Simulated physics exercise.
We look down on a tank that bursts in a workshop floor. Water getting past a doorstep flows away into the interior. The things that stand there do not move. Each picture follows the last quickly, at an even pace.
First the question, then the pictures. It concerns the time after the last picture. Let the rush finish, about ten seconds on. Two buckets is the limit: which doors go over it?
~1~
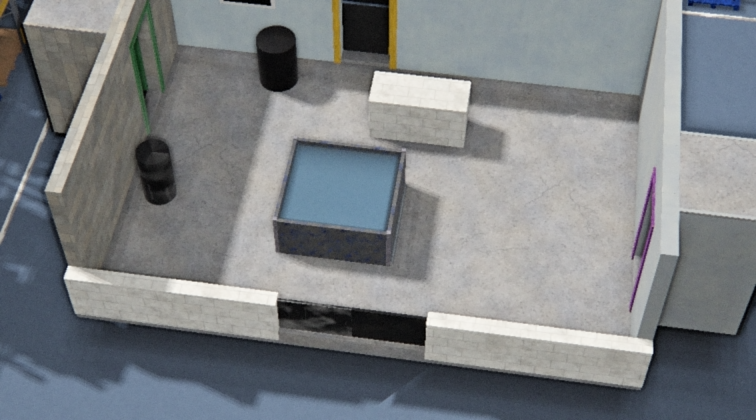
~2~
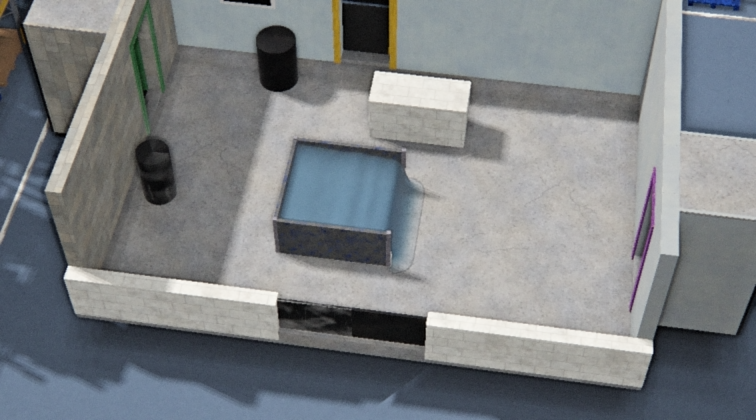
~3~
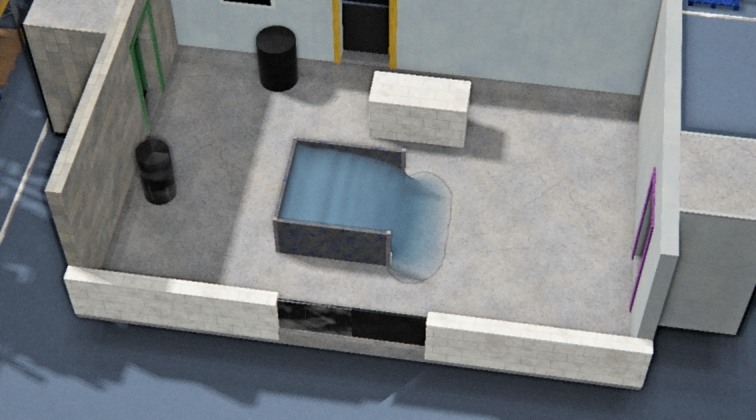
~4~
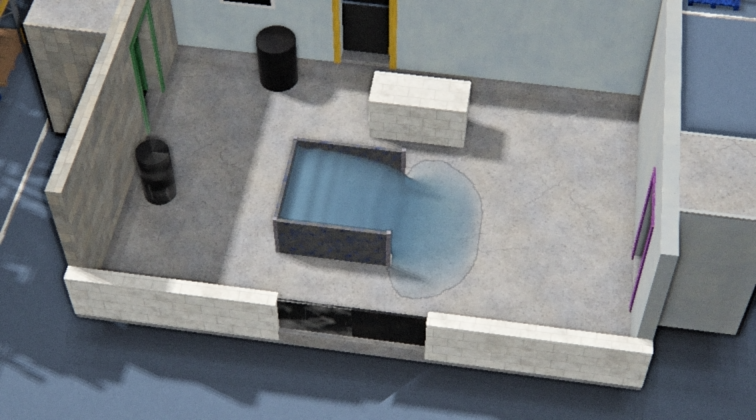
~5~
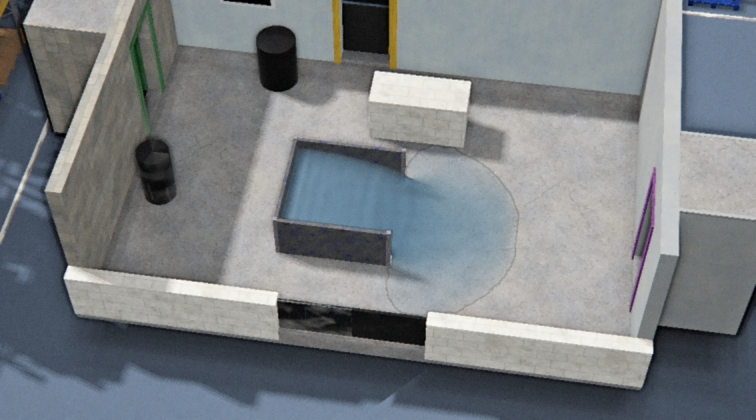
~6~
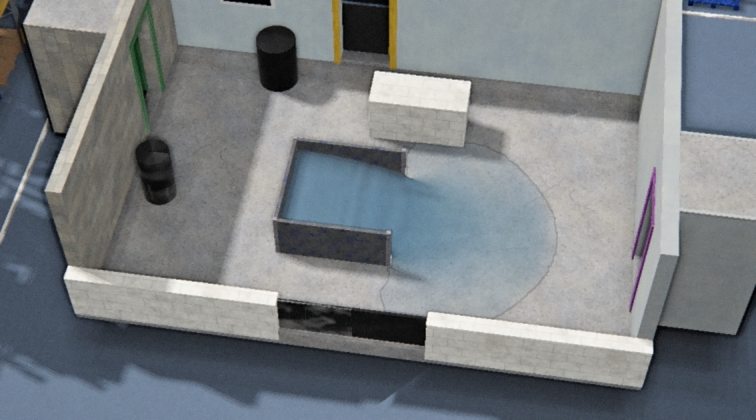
As I see it, the green door gets two buckets or fewer; the purple door gets over two buckets; the yellow door gets two buckets or fewer.
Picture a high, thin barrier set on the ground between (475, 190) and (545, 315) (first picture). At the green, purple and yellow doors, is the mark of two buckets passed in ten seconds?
My take is that the green door keeps inside the limit, the purple door keeps inside the limit, and the yellow door keeps inside the limit.
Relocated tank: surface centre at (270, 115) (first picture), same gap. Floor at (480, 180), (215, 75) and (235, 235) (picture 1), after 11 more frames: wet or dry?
So, in the order given, I'd say soaked through, unaffected, unaffected.
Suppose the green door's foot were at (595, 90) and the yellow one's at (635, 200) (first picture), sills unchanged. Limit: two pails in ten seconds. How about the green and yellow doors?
I'd say the green door breaks the limit and the yellow door breaks the limit.
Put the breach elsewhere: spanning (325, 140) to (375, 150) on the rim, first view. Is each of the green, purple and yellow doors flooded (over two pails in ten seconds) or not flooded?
The green one falls short; the purple one falls short; the yellow one tops the mark.
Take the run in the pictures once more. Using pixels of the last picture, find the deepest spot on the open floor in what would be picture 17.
It should be close to (620, 343).
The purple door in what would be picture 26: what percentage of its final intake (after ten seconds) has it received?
Some 90 per cent.
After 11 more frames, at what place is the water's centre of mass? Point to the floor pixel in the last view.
Near (487, 231).
A moment on, water covers 35 % of the floor; the green door not reached, the purple door under two buckets in, the yellow door not reached.
Next, water covers 40 % of the floor; the green door not reached, the purple door over two buckets in, the yellow door not reached.
Then, water covers 45 % of the floor; the green door not reached, the purple door far over two buckets in, the yellow door not reached.
Later, water covers 60 % of the floor; the green door not reached, the purple door far over two buckets in, the yellow door wet at the sill, nothing in.
In the end, water covers 95 % of the floor; the green door wet at the sill, nothing in, the purple door far over two buckets in, the yellow door wet at the sill, nothing in.
